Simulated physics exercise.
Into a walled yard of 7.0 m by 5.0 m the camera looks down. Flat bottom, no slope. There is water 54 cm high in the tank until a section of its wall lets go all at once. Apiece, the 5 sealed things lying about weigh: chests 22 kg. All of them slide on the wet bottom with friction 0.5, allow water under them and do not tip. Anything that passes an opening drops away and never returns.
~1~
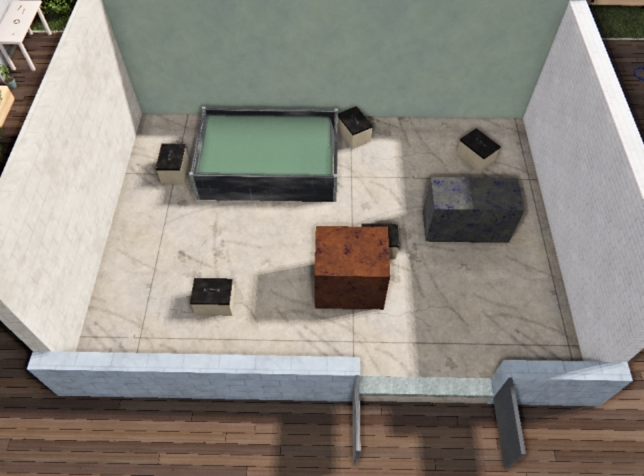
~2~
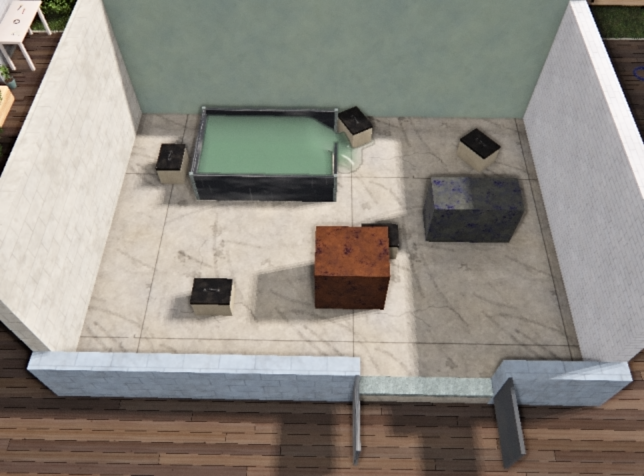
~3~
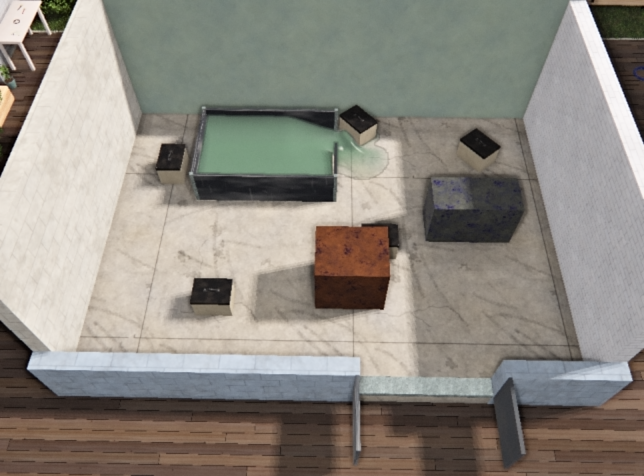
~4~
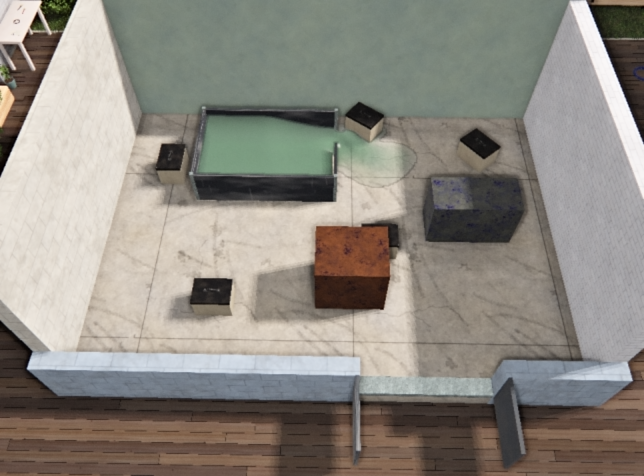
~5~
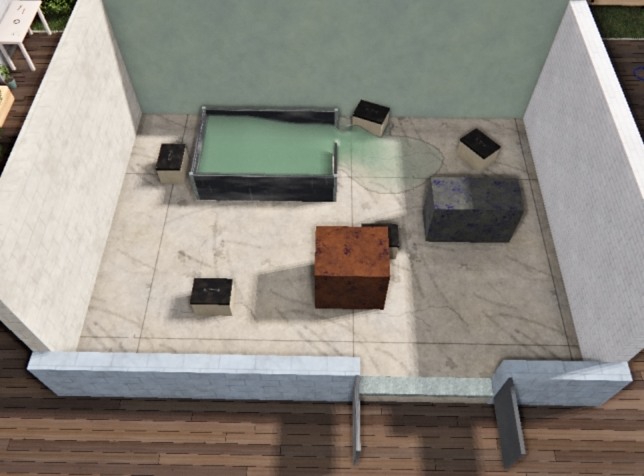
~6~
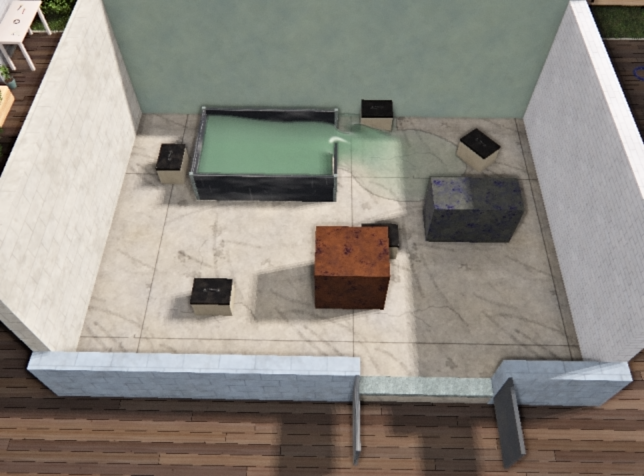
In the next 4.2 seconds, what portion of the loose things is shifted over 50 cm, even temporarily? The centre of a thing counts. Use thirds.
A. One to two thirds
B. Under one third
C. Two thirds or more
One to two thirds.
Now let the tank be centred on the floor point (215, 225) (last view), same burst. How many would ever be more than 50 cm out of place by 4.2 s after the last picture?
Count: 2.
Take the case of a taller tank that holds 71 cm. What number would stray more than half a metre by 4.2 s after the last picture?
That would make 2 of them.
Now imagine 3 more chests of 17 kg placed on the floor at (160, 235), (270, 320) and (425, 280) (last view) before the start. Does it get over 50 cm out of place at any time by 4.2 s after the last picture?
One after another they come out inside the limit, inside the limit, inside the limit.
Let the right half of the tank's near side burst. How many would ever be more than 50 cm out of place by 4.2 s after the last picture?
Count: 1.
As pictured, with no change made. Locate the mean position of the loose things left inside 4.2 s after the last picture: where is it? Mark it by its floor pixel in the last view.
Close to pixel (365, 223).
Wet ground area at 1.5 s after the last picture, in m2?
Around 12.0 m2 of it.
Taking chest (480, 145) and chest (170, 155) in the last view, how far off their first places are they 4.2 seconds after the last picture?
Taking them in turn, I get 140 cm for the first and 0 cm for the second.
Then, 0.4 s after the last picture 1 of 5 are over 50 cm from their spots; 0 afloat.
Then, 1.5 s after the last picture 2 of 5 are over 50 cm from their spots; 1 afloat.
Then, 2.8 s after the last picture 2 of 5 are over 50 cm from their spots; 2 afloat.
Then, 4.2 s after the last picture 2 of 5 are over 50 cm from their spots, and 2 have been at some point; 1 afloat.
